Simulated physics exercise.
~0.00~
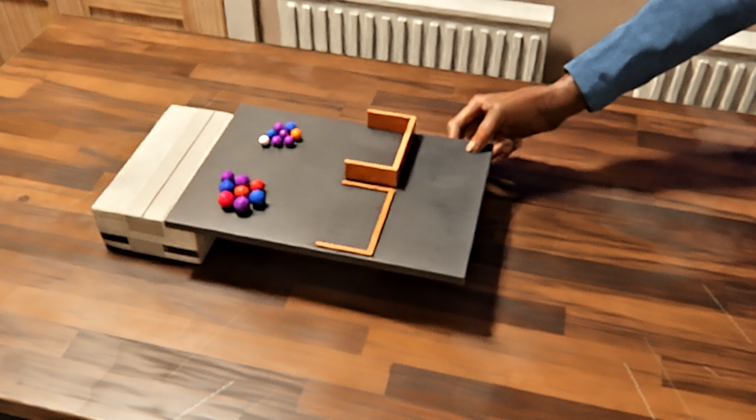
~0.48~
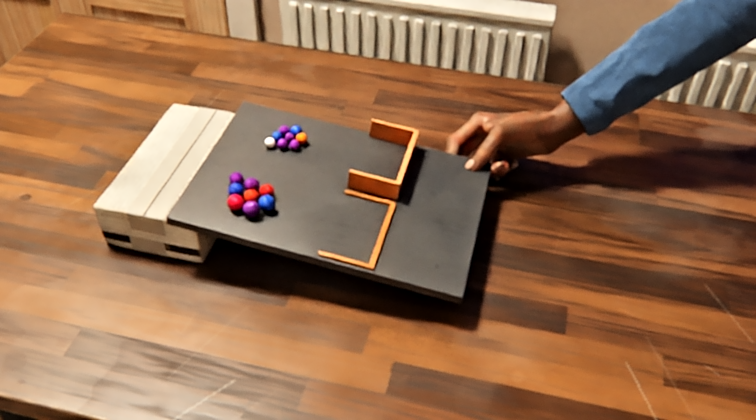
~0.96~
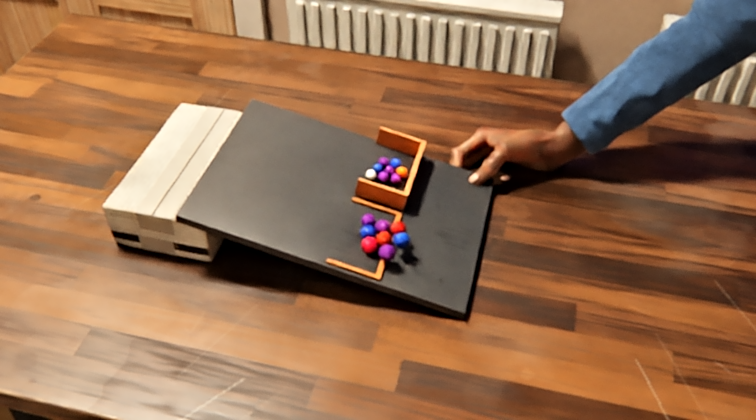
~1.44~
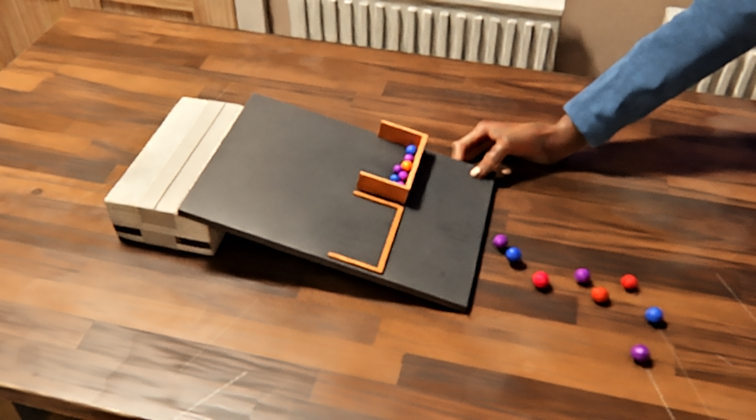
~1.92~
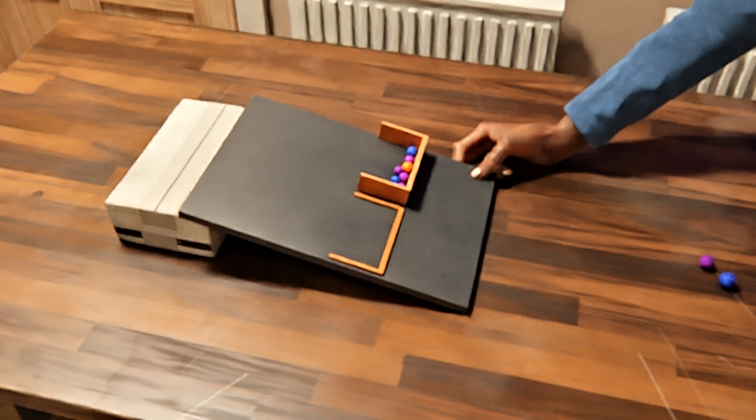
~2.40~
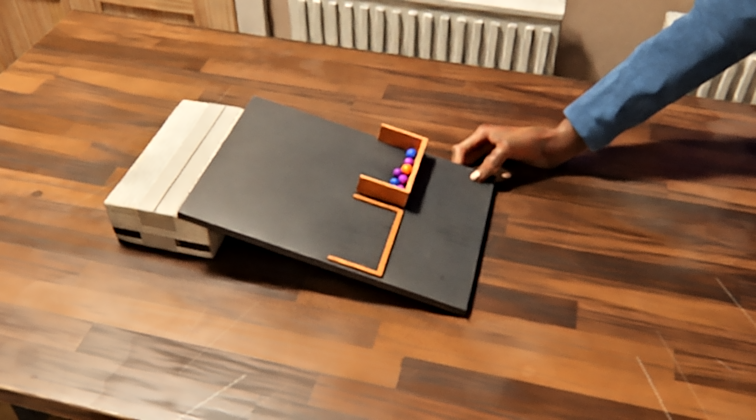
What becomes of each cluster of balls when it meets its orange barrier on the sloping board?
The nearer cluster jumps its low barrier and rolls away across the table, while the farther cluster piles up behind its taller barrier and stays on the board.
